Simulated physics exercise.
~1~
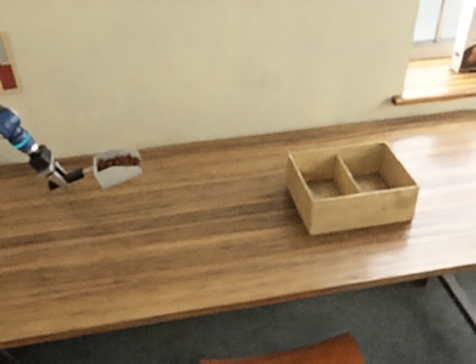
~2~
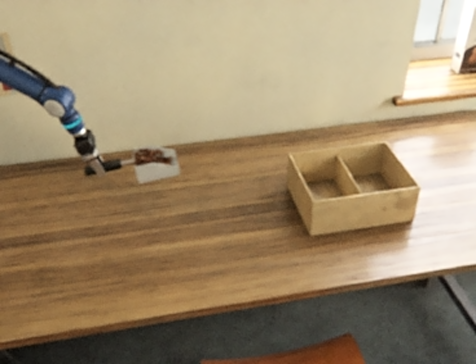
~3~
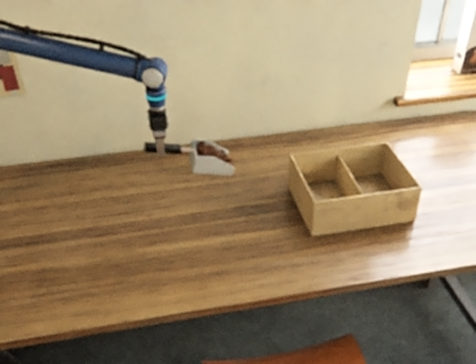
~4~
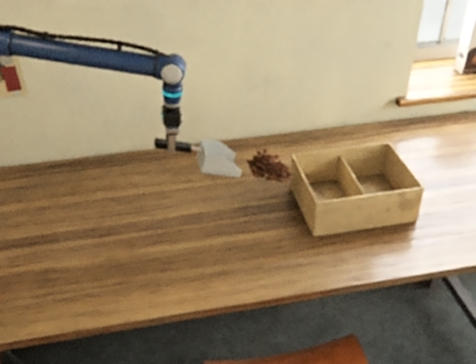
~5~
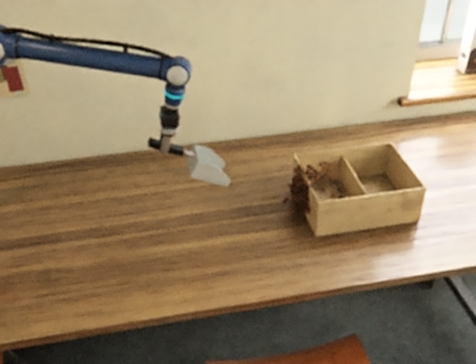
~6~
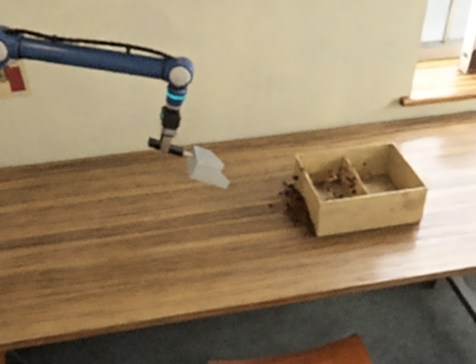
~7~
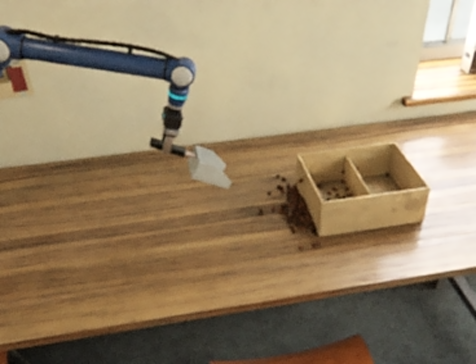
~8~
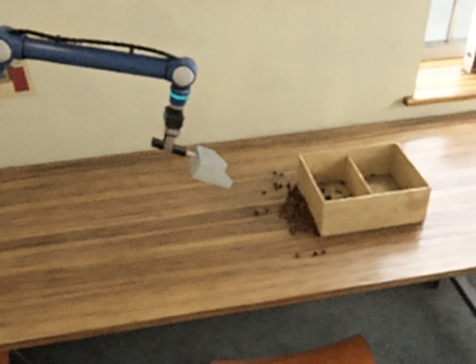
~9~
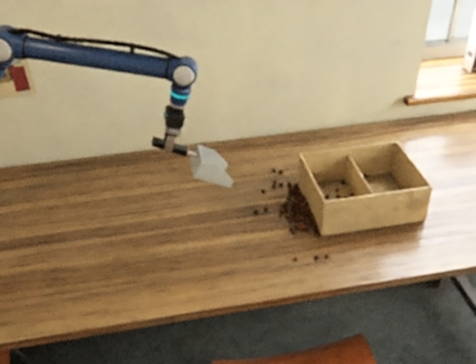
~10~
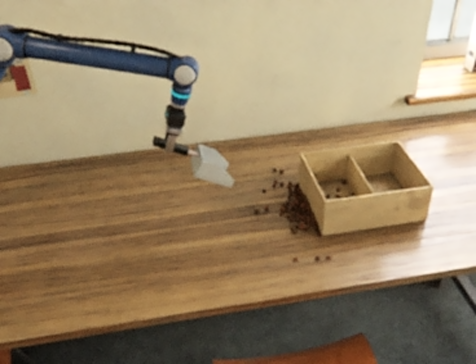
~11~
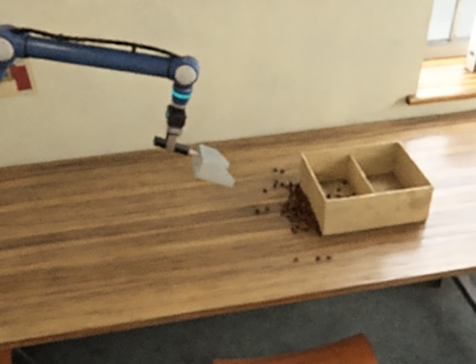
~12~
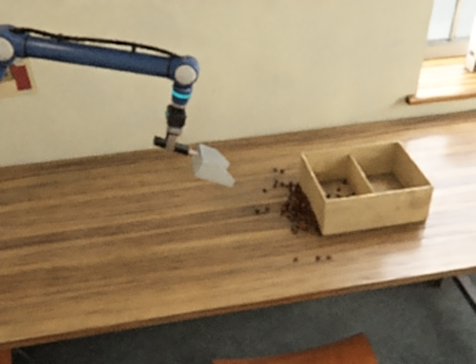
A blue robot arm swung a scoop of small brown pellets right and tipped it, flinging them toward a divided wooden box; some landed inside, but most piled up on the table against its left side while the arm stayed still.
